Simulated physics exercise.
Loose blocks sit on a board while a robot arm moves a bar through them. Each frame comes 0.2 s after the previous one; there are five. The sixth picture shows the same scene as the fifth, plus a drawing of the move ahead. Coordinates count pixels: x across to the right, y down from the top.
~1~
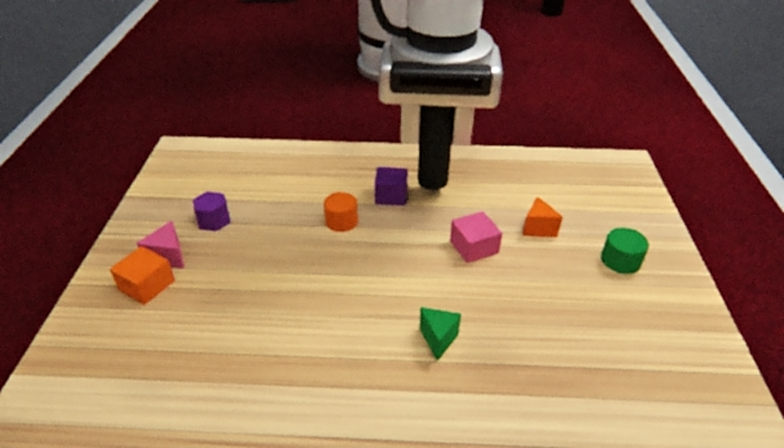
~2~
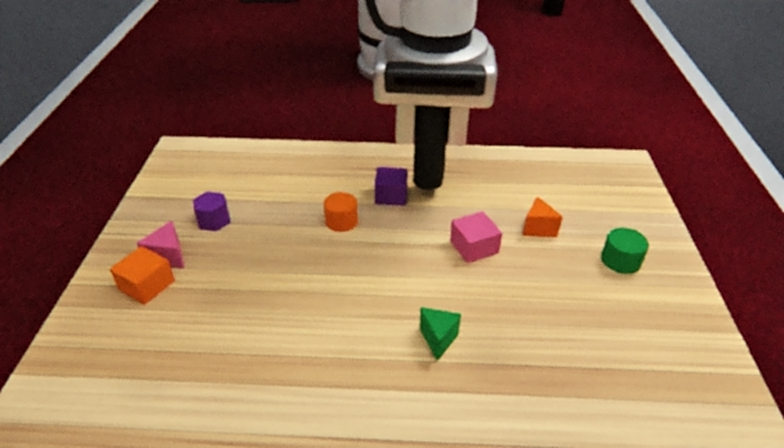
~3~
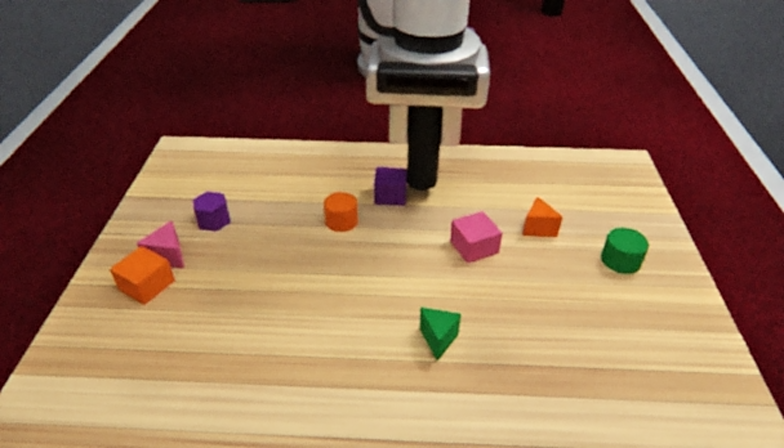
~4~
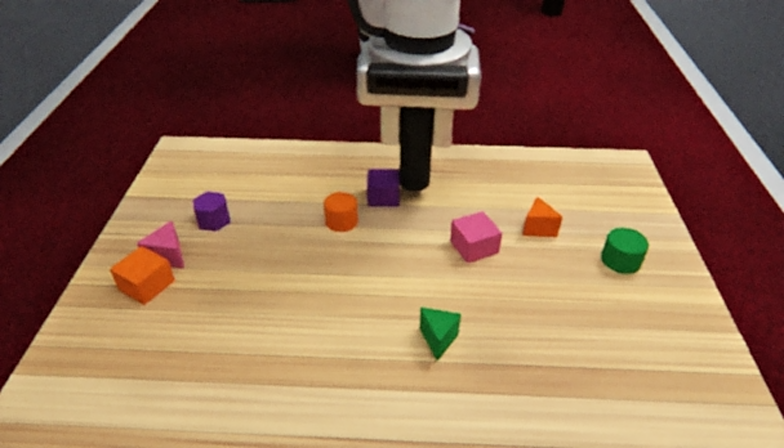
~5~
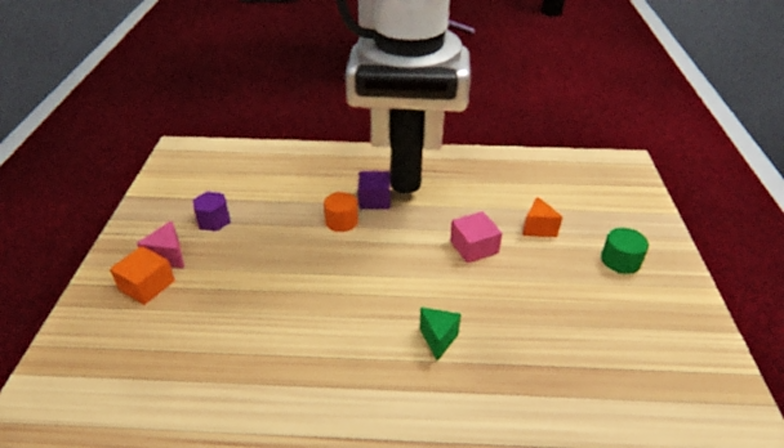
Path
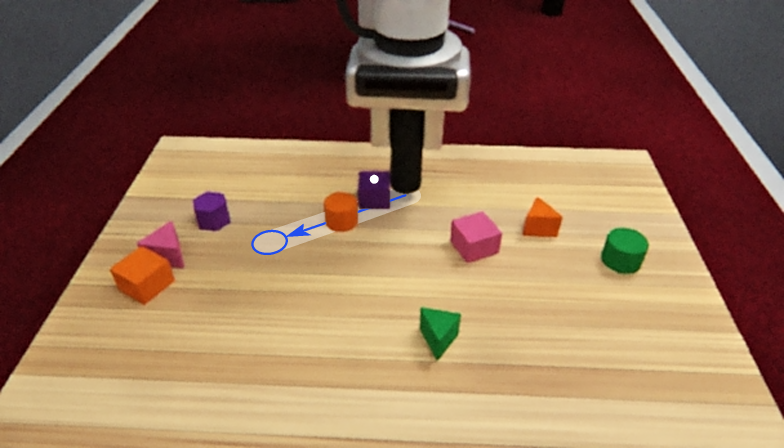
A robot arm's black bar slid a short way left across the back of a wooden board scattered with colourful blocks, then nudged the purple square block left, closer to the orange cylinder.
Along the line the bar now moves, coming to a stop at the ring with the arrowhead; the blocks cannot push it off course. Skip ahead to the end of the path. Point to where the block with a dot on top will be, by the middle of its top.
Its top middle will sit at (304, 187).
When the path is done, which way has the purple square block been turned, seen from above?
Looking down on the board, it turns clockwise.
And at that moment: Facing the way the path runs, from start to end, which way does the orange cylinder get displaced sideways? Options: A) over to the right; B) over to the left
Correct choice: B.
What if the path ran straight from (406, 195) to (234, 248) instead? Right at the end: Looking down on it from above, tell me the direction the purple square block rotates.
The twist is clockwise.
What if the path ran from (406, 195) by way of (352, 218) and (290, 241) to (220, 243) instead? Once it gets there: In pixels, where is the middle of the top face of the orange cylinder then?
Its top face will be centred at roughly (213, 247).
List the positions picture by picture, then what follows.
Bar tip at (433, 181); block tops, purple six-sided block at (209, 200); orange cylinder at (341, 201); purple square block at (391, 175), in the first picture.
Bar at (428, 181); blocks unchanged, in the second picture.
Bar at (422, 181); blocks unchanged, in the third picture.
Bar at (415, 182); purple square block at (383, 177), in the fourth picture.
Bar at (406, 185); purple six-sided block at (209, 200); orange cylinder at (341, 201); purple square block at (374, 179), in the fifth picture.
Path on the board, from (406, 195) to (270, 242); the dot is on the purple square block.
The first path, step by step. One third of the way, bar at (362, 200); orange cylinder at (328, 207); purple square block at (330, 185), turned 15° clockwise.
Two thirds of the way, bar at (317, 215); orange cylinder at (295, 225); purple square block at (304, 187), turned 65° clockwise.
At the end, bar at (268, 231); purple six-sided block in place; orange cylinder at (265, 245); purple square block at (304, 187), turned 65° clockwise.
